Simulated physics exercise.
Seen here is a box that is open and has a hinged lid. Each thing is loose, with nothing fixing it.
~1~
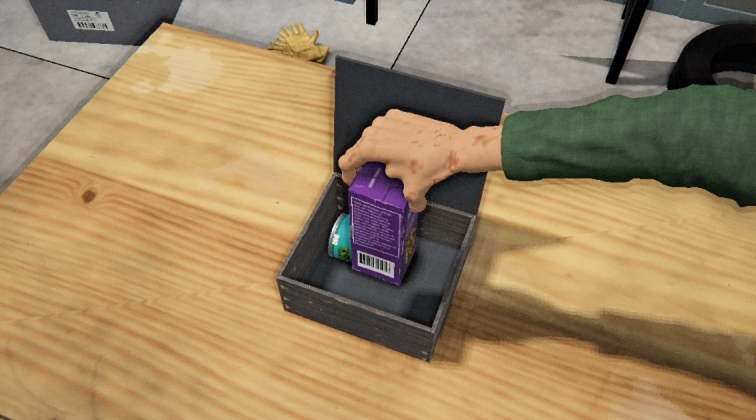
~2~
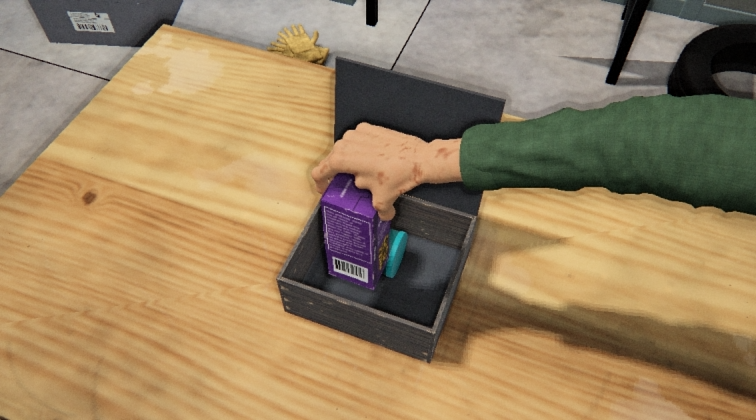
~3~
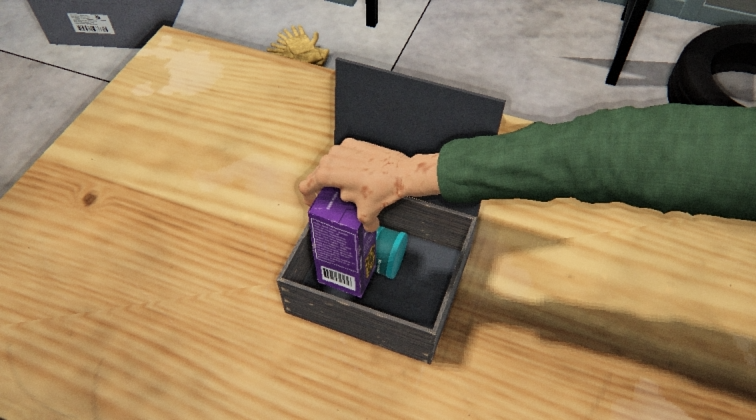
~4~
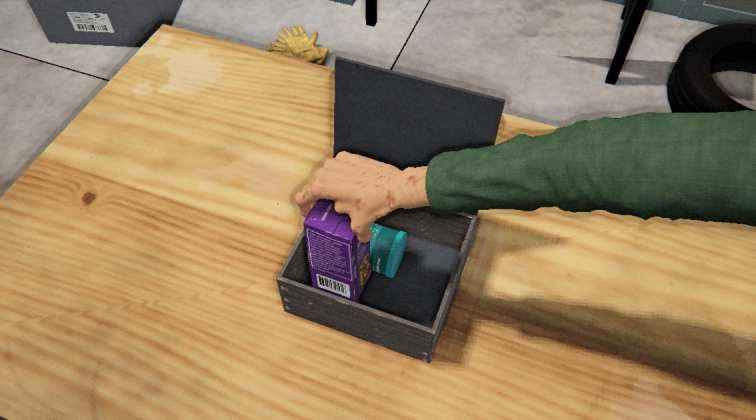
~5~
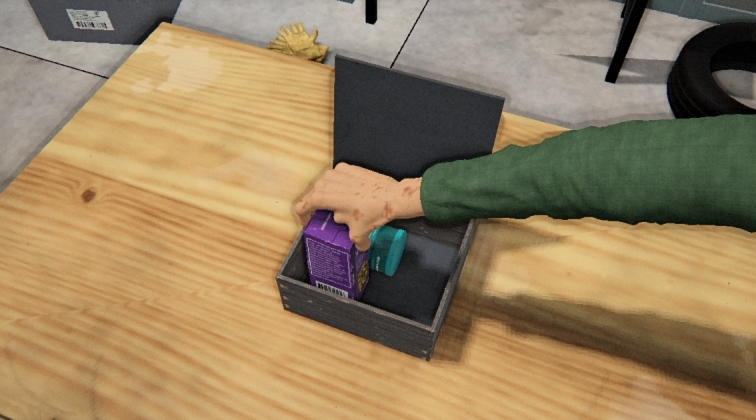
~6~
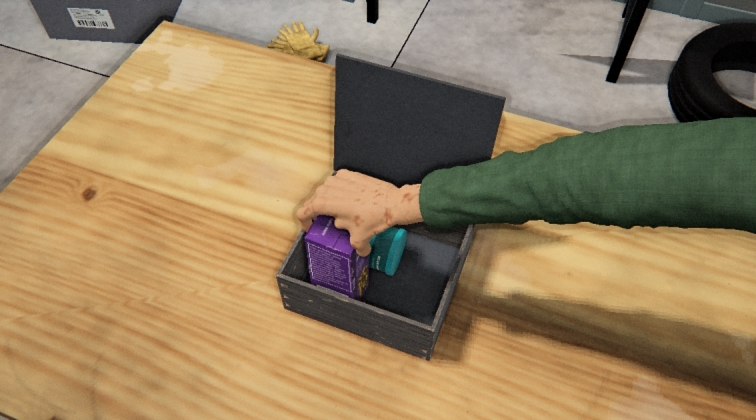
A purple carton, gripped from above by a hand in a green sleeve, moves left and down inside an open dark box on a wooden table, passing in front of a teal container. The hand then lowers it further into the box's left side, with the teal container to its right.
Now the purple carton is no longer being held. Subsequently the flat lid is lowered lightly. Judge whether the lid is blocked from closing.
My prediction: Lid off the rim.
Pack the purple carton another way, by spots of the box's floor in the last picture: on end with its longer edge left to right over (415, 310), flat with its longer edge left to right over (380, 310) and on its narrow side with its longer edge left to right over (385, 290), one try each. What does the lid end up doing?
So, one: It remains raised; two: It drops fully; three: It drops fully.
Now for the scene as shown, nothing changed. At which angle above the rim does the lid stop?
Some 35 degrees above the rim, more or less.
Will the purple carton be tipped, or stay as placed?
It stays as it was set.
Then, 1.10 s later than the last frame, lid starting down.
Then, 1.50 s later than the last frame, lid 65° above the rim.
Then, 1.80 s later than the last frame, lid 38° above the rim.
When it is over, lid 34° above the rim; both as before. End places, in pixels of the last picture, purple carton near (339, 263).
